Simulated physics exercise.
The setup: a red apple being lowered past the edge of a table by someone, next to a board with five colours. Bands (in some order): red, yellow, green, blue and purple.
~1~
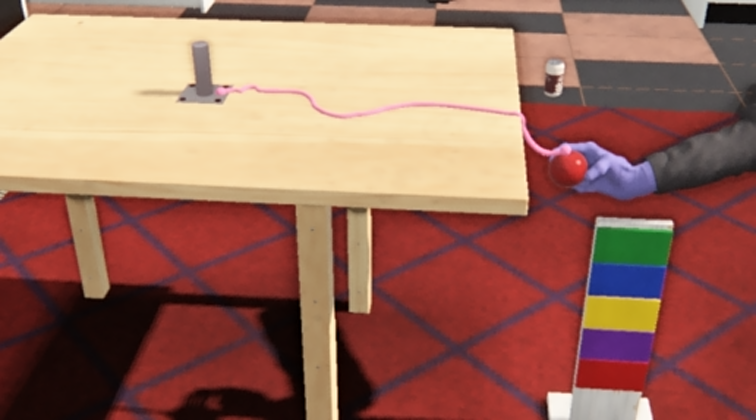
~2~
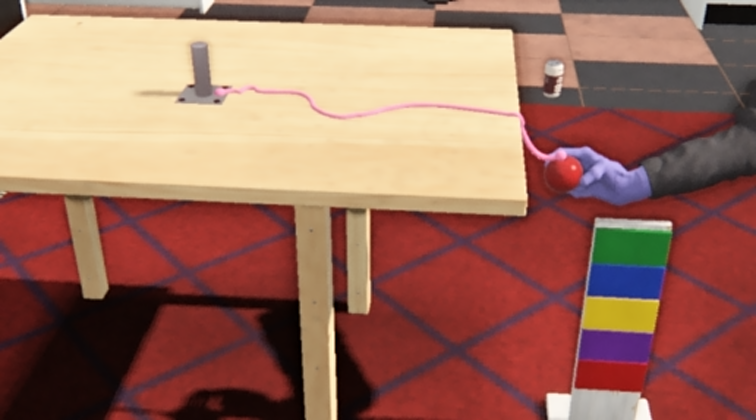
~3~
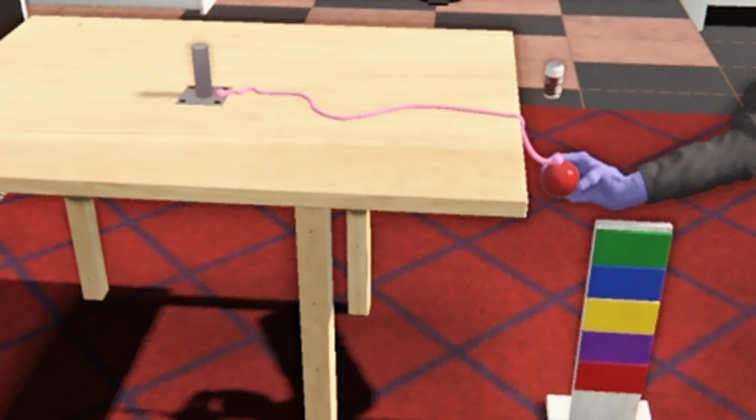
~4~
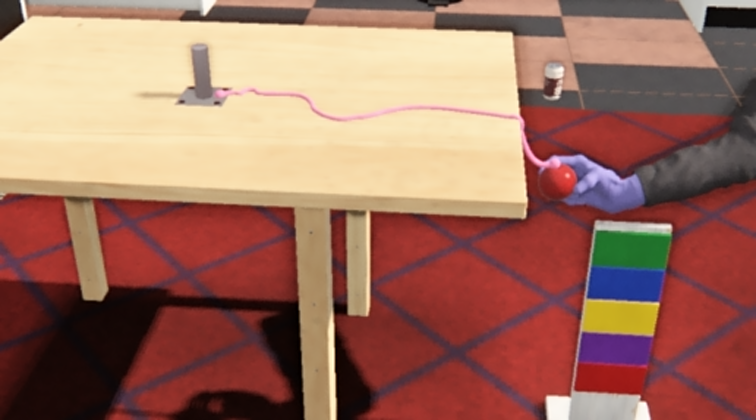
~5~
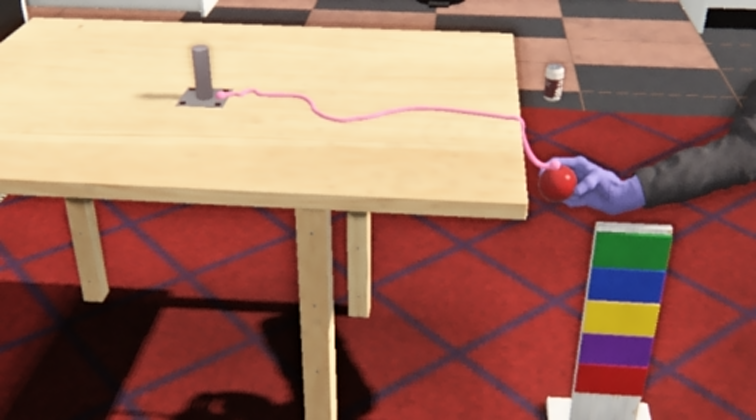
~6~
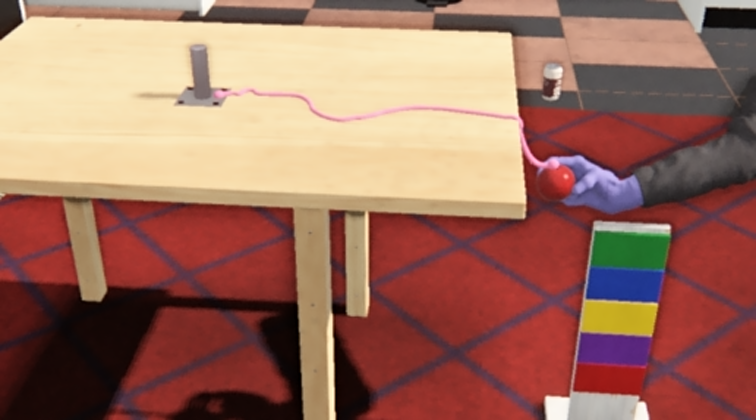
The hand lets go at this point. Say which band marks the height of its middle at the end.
The green band marks it.
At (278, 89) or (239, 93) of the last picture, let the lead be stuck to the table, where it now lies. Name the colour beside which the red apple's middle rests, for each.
Each in turn comes out as green, green.
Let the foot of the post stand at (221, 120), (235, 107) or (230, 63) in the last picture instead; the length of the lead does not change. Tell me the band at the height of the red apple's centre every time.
In turn, blue, then blue, then green.
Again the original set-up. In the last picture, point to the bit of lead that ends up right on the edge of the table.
You'll find it somewhere near (473, 113).
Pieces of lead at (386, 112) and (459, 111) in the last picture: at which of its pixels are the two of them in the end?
You'll find the first mark at (433, 114) and the second mark at (510, 120).
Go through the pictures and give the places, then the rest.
The first frame shows red apple (568, 169); green (632, 248); blue (627, 283); yellow (621, 315); purple (616, 347); red (611, 376).
The second frame shows red apple (563, 174); lead through (249, 88) (309, 99) (356, 116) (433, 106) (508, 115).
The third frame shows red apple (560, 179).
The fourth frame shows red apple (557, 182); lead through (249, 90) (309, 101) (356, 118) (433, 108) (508, 117).
The fifth frame shows red apple (557, 183).
The sixth frame shows red apple (556, 183); lead through (248, 90) (308, 101) (355, 118) (432, 109) (507, 117).
A little later, apple near (477, 235); level with green.
Next, apple near (508, 246); level with green.
When it is over, apple near (505, 247); level with green. Its middle rests at the green band.
